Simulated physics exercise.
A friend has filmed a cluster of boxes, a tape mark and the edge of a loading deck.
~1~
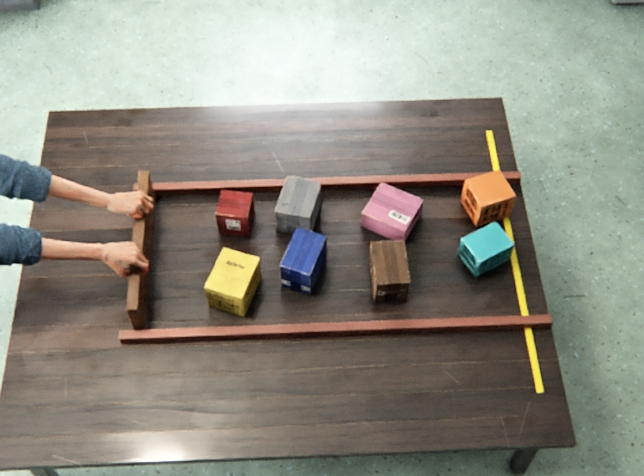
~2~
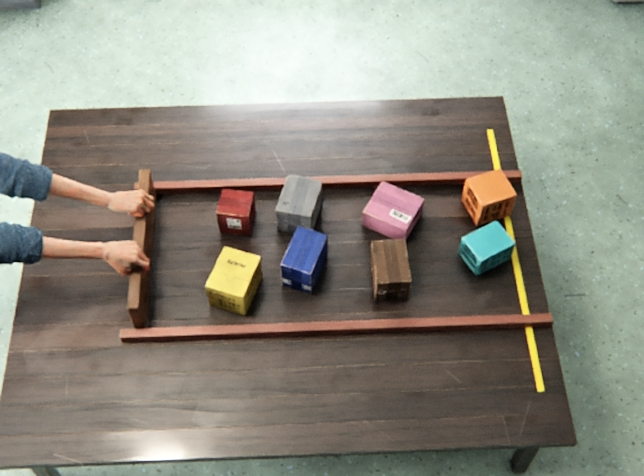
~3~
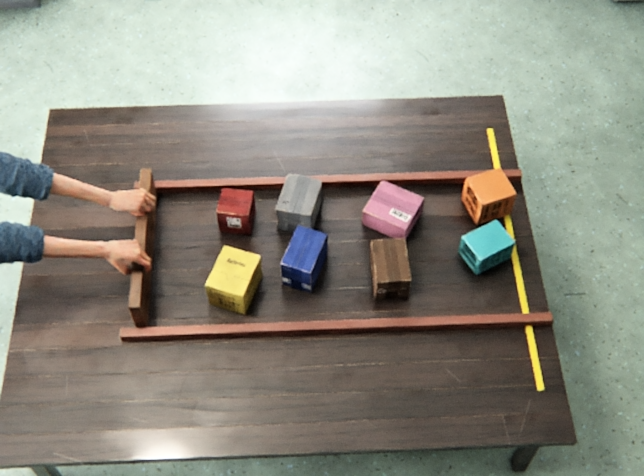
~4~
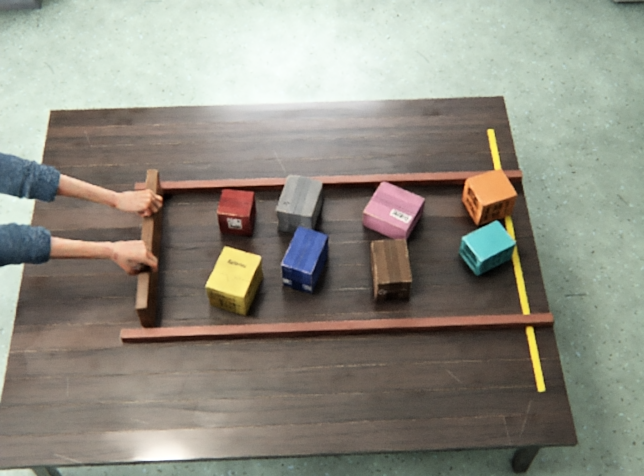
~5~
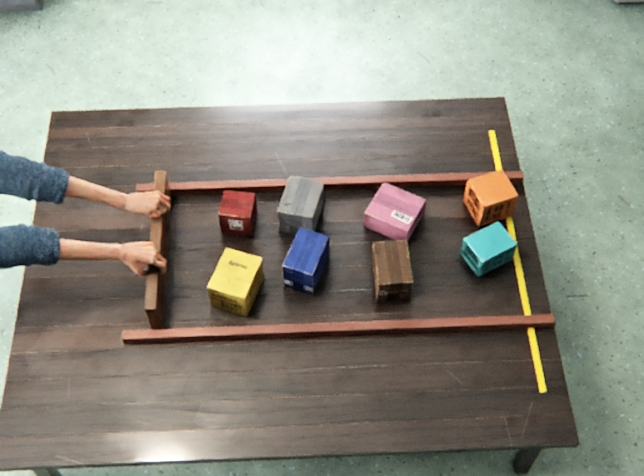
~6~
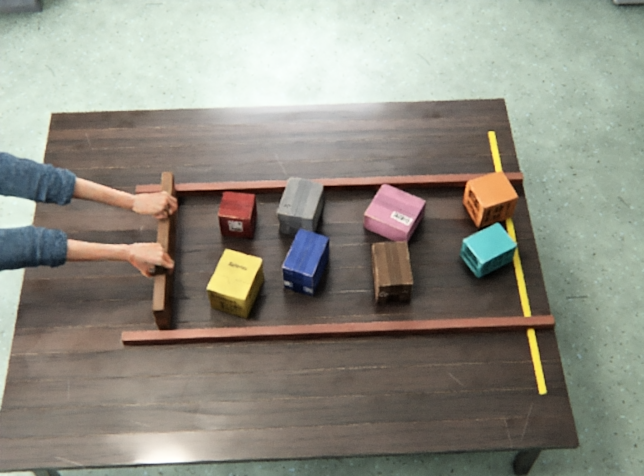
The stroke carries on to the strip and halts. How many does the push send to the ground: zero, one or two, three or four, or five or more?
In the end the number that fall off is five or more.
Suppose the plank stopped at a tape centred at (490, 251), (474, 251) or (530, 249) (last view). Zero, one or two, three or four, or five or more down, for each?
In that order: Five or over; three to four; 5 or more.
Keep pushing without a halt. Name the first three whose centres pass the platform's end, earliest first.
They are the orange crate, the turquoise crate, the pink box.
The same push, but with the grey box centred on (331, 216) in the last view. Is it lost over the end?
Then it drops off.
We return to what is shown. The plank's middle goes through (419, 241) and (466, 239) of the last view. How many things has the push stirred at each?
8 and 8.
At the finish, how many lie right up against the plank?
That makes 2.
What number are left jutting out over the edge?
The number is 2.
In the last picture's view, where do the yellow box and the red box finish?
About (543, 268), and the other about (526, 205).
A little later, none off yet; orange crate at rest near (490, 200); turquoise crate at rest near (488, 250); pink box at rest near (394, 214).
Next, none off yet; orange crate shifted a little near (496, 199); turquoise crate moving near (492, 250); pink box shifted about its own width near (451, 204).
Later still, two off so far; orange crate fallen near (549, 262); turquoise crate dropping near (563, 291); pink box shifted well along near (534, 201).
When it is over, the number that fall off is five or more; down, grey box, blue box, brown parcel, pink box, turquoise crate and orange crate.
